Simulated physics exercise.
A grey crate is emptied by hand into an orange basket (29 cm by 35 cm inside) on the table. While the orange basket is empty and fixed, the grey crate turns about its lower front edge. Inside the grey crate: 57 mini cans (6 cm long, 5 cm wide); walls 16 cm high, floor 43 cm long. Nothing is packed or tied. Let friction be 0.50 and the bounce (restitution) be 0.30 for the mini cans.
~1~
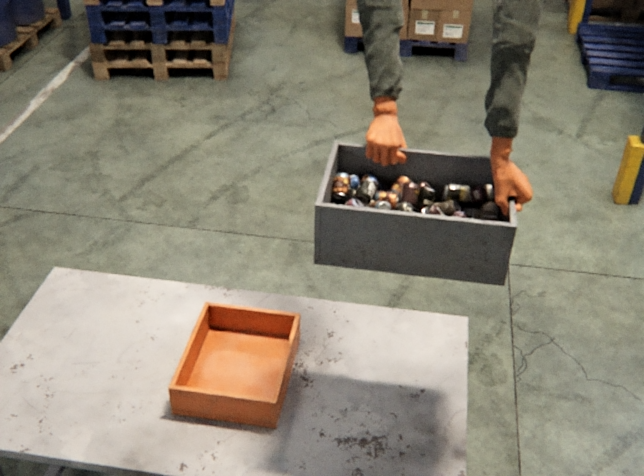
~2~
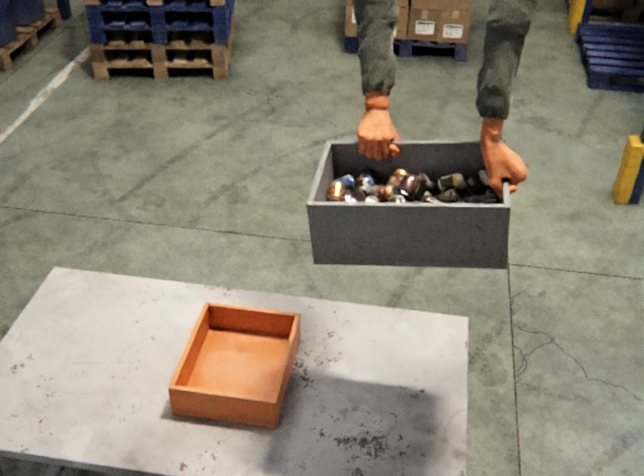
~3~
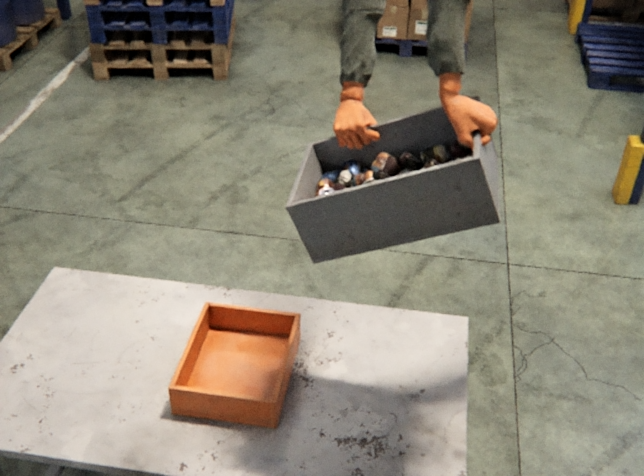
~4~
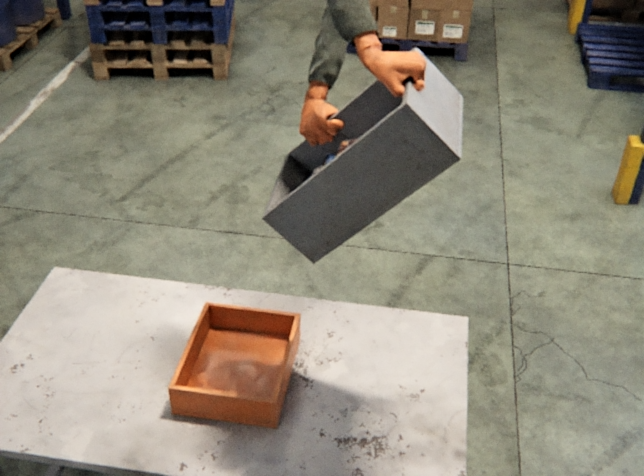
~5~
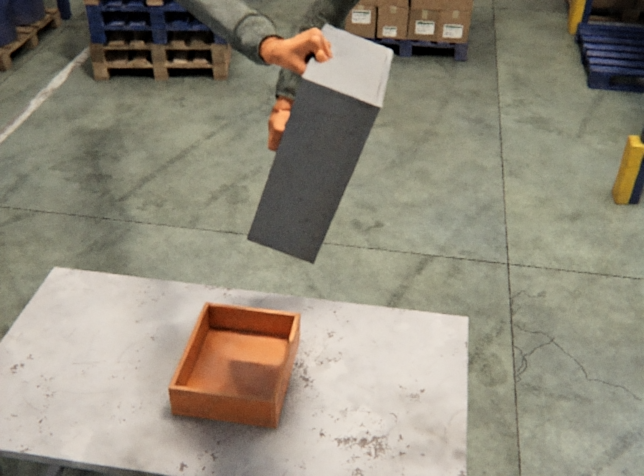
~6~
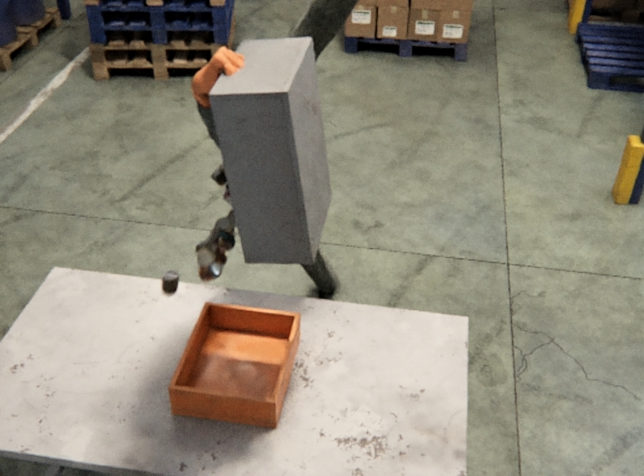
The clip opens with two hands holding a grey crate of mini cans above and to the right of an orange basket on a table. The hands shift the crate left and tilt it steadily until it stands on end, and then several cans drop out near the basket's far left side.
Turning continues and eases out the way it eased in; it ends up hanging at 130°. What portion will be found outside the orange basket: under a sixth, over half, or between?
Expect a sixth up to half of the mini cans to land outside the orange basket.
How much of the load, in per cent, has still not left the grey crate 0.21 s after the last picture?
Share still inside is roughly 55 %.
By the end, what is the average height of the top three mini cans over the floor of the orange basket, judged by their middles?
8 cm or so.
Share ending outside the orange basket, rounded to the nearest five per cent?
Roughly 40 per cent of them.
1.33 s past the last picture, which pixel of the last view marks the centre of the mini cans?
Somewhere about (206, 362) in pixels.
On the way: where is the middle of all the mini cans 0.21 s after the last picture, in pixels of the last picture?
I'd put the middle close to (244, 217) in the last view.
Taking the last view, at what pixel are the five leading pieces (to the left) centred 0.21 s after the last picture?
Somewhere near pixel (153, 346).
Then, 0.21 s after the last picture, tilt 112°; 30 still in the grey crate, 4 in the orange basket, 4 outside the orange basket and 19 in the air.
Then, 0.48 s after the last picture, tilt 125°; 5 still in the grey crate, 18 in the orange basket, 13 outside the orange basket and 21 in the air.
Then, 0.85 s after the last picture, tilt 130°; 34 in the orange basket and 23 outside the orange basket.
Outcome (1.33 s after the last picture), 34 in the orange basket and 23 outside the orange basket. Asked share, 23 of 57, 40 per cent.
